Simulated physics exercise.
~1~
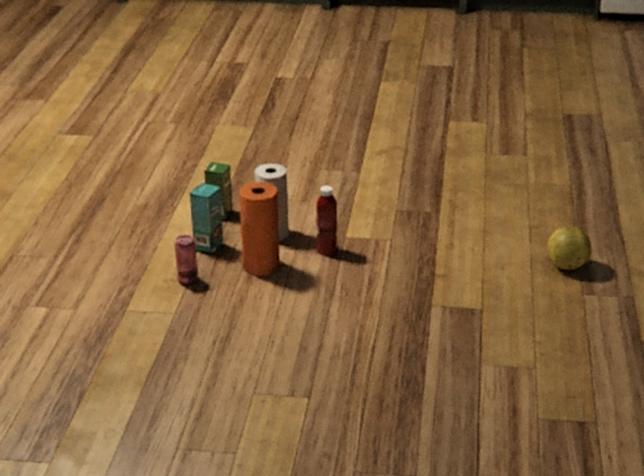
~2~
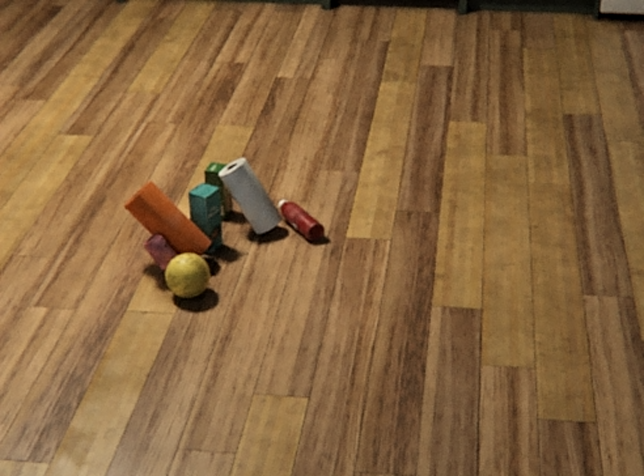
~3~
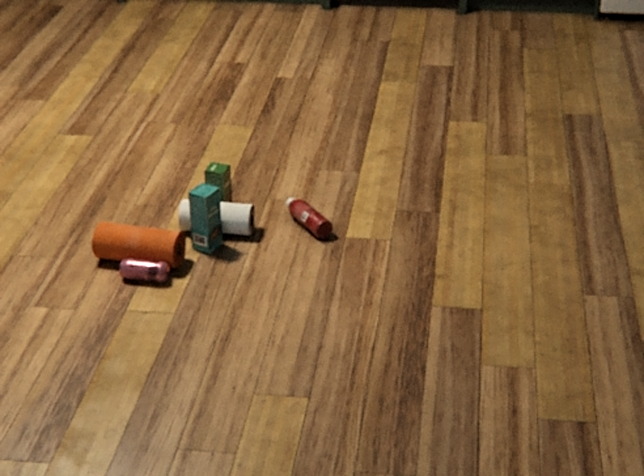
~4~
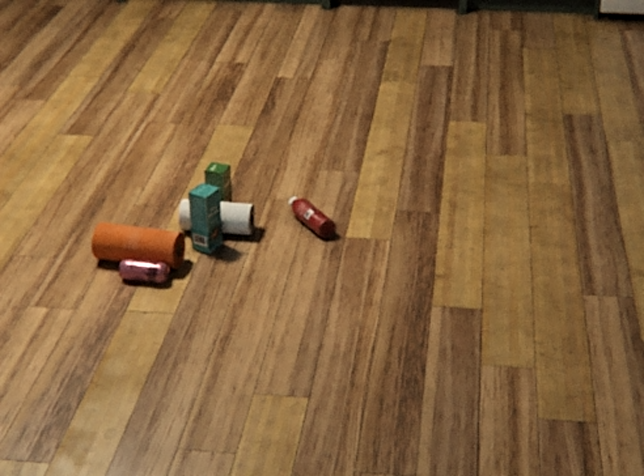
On a wooden floor, a yellow ball rolled left into a group of standing objects and out of view, leaving the red bottle, orange roll, white roll and pink can on their sides while the turquoise and green cartons stayed upright.
